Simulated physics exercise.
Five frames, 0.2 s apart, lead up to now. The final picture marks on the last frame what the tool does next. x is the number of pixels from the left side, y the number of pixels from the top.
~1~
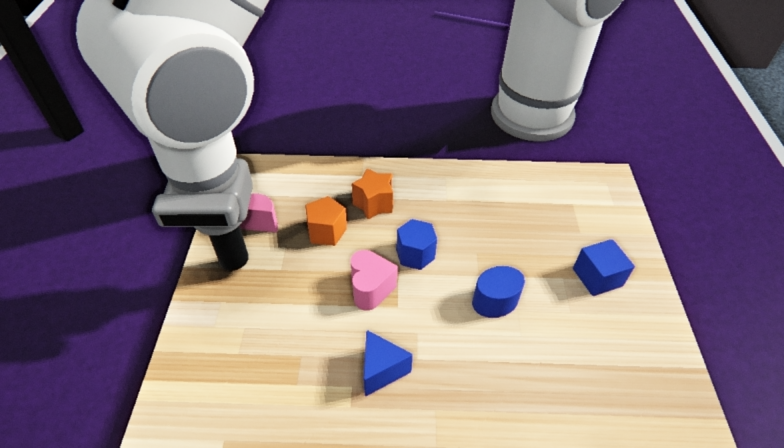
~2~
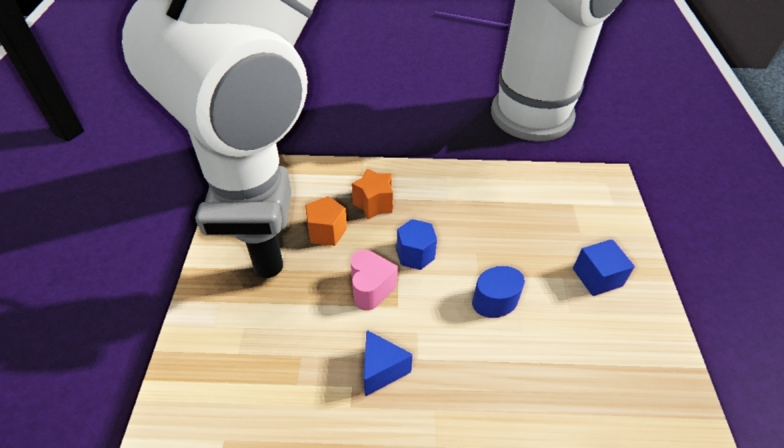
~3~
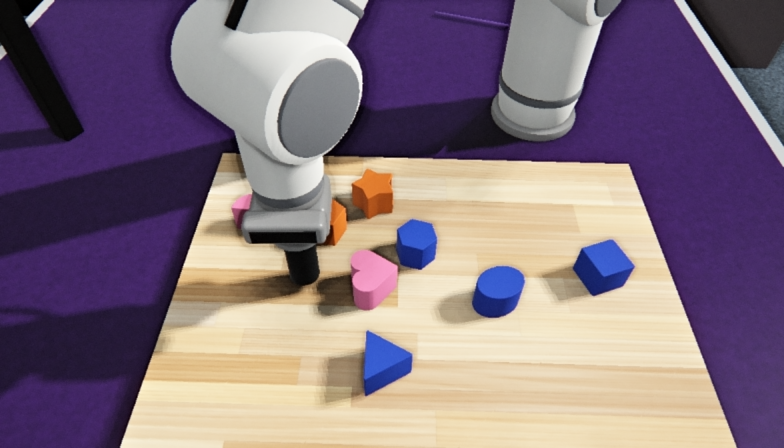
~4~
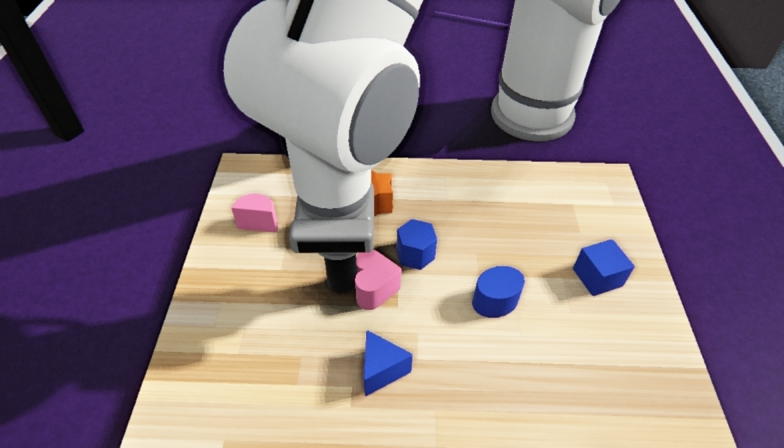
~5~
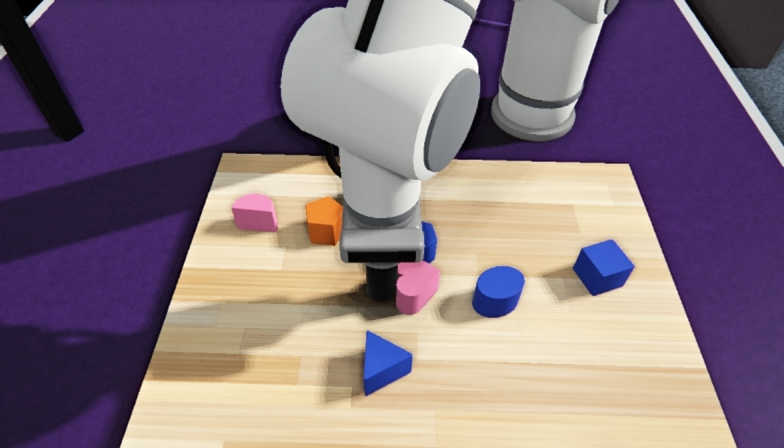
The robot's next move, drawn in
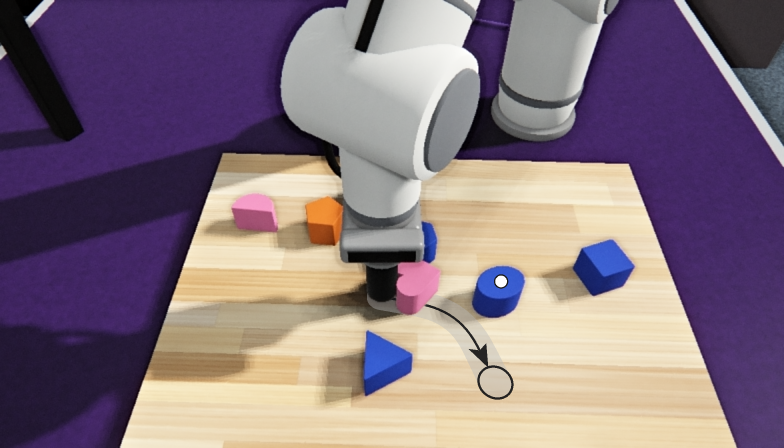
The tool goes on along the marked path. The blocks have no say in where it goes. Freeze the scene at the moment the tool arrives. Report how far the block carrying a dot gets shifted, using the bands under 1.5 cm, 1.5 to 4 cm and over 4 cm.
Ends 1.5 to 4 cm away.
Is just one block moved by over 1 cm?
Going by the path, no.
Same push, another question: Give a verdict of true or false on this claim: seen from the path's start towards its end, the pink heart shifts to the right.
False
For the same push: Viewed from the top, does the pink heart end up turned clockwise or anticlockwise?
From above, it looks like the pink heart goes counterclockwise.
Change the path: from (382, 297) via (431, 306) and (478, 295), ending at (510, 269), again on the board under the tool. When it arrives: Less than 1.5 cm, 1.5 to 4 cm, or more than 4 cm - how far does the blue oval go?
The block winds up beyond 4 cm from where it is now.
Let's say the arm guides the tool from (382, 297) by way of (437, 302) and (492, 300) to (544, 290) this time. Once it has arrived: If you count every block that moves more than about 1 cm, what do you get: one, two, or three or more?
Blocks moved: Two.
Path on the board, from (382, 297) over (431, 307) and (471, 336) to (495, 382); the dot is on the blue oval.
On the path given first. One third of the way, tool (432, 299); pink heart (460, 274), turned 20° anticlockwise.
Two thirds of the way, tool (473, 329); pink heart (472, 275), turned 50° anticlockwise; blue oval (519, 278).
At the end, tool (498, 376); pink heart (472, 275), turned 50° anticlockwise; blue hexagonal block in place; blue oval (519, 278).
